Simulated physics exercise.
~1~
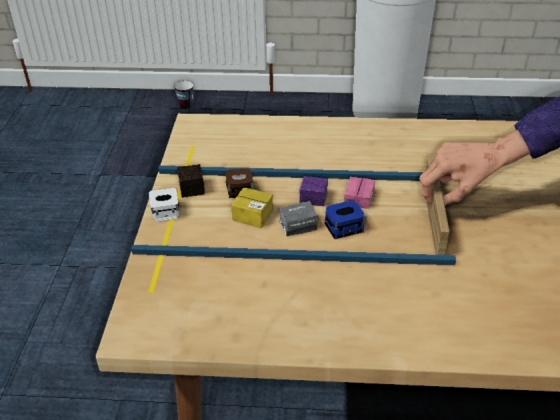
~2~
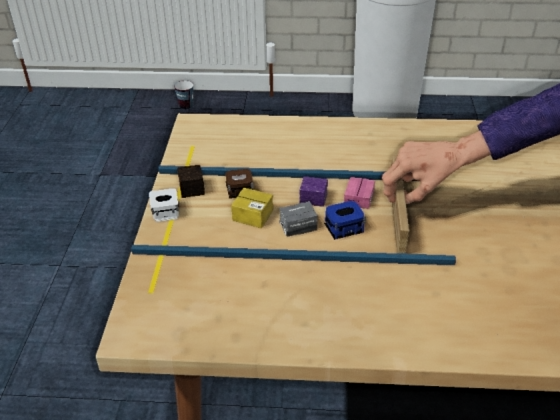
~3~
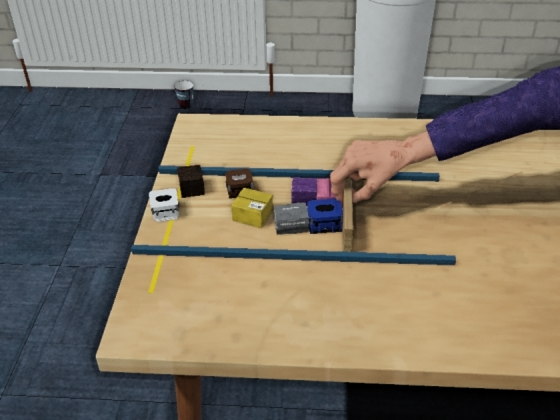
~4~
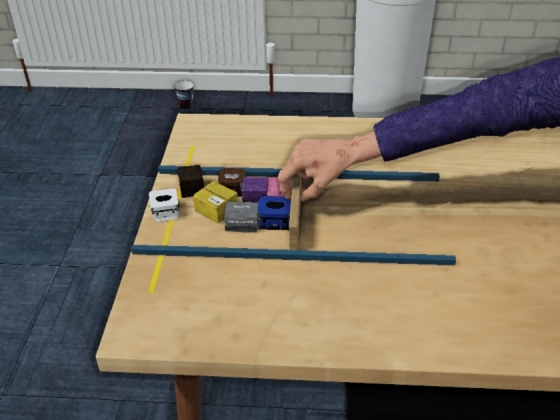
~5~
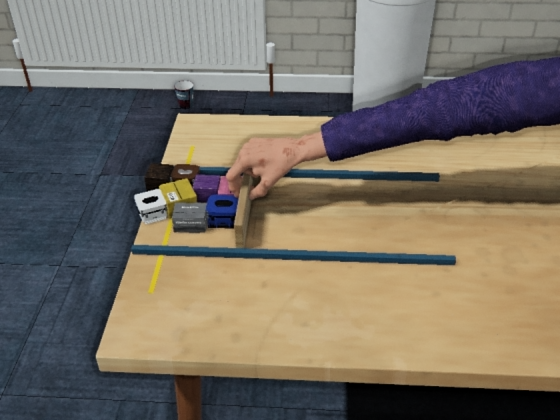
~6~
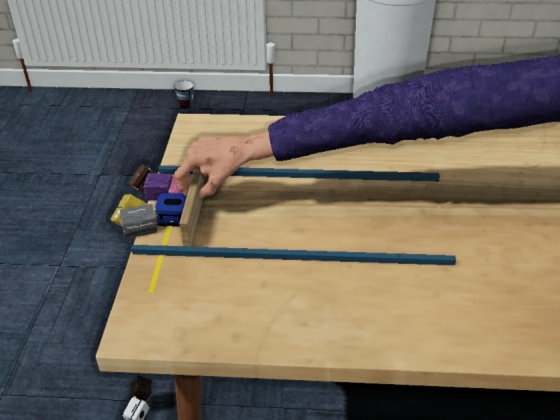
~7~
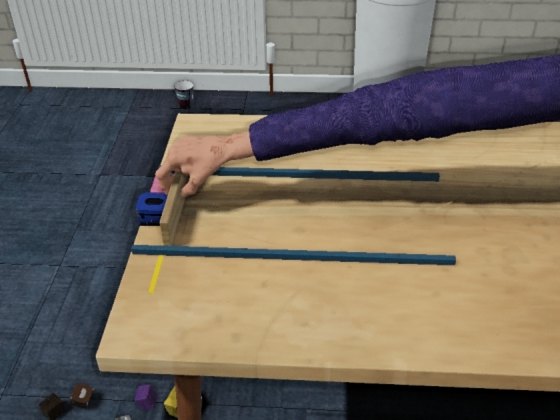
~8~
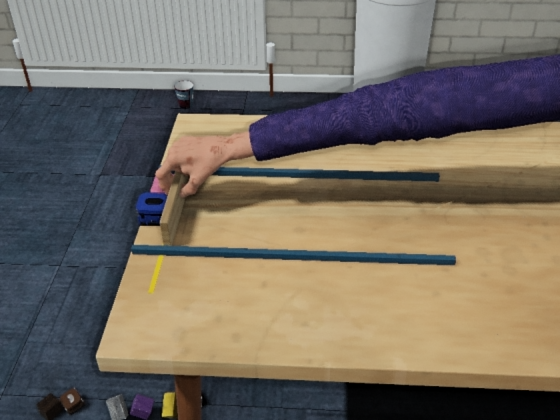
The video shows a hand sliding an upright wooden board leftward between two blue rails, gathering small colored boxes and pushing them past a yellow tape line. Most tumble off the table's left end onto the floor, while a blue box and a pink one remain at the edge.
